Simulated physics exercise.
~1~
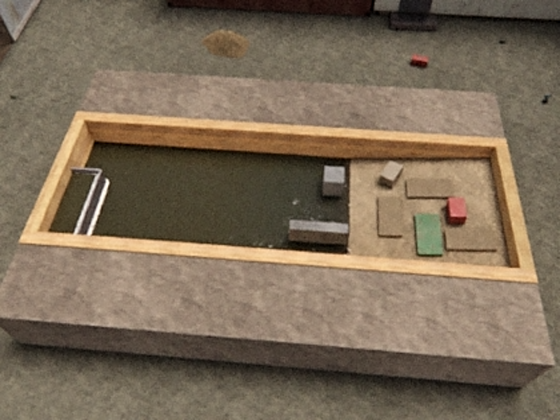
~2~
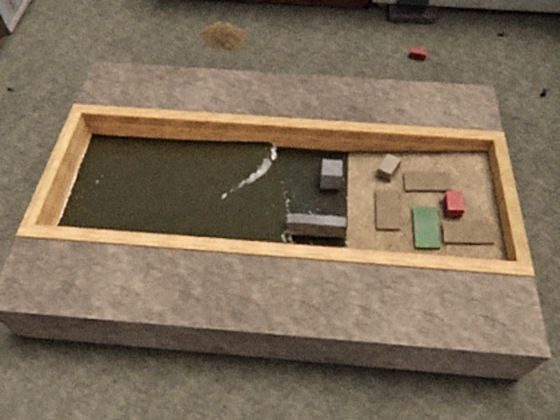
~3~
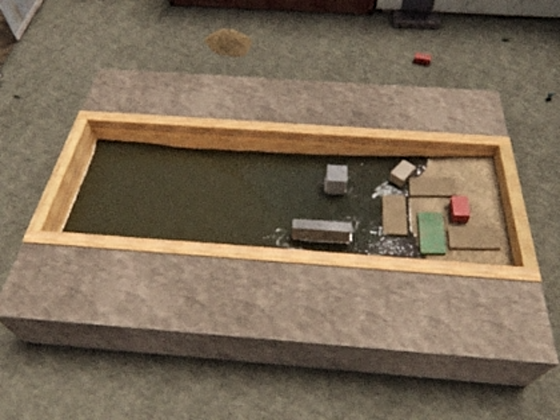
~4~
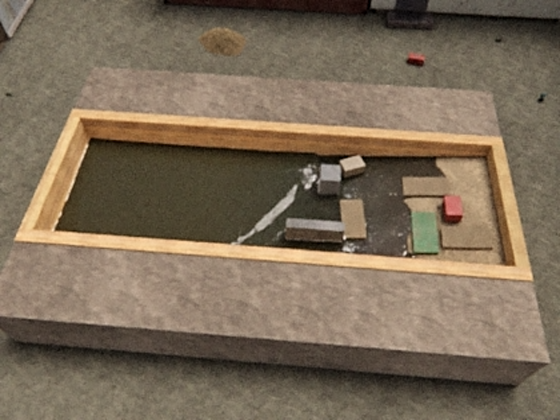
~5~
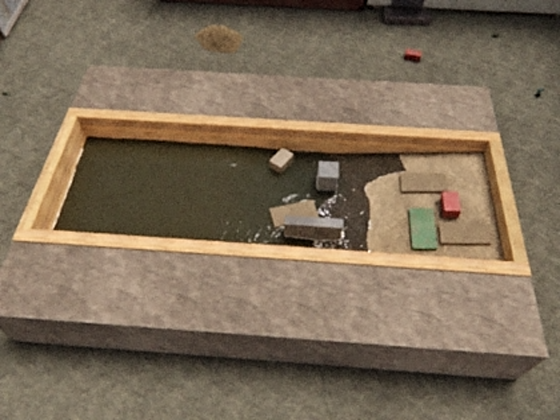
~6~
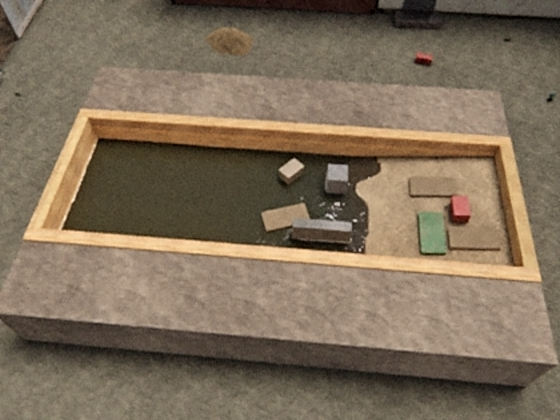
A wave rolled right across the dark water in a wooden-framed basin and washed up over the sand, then drew back, carrying a small tan block and a flat tan piece left into the water, while the red and green blocks stayed on the sand.
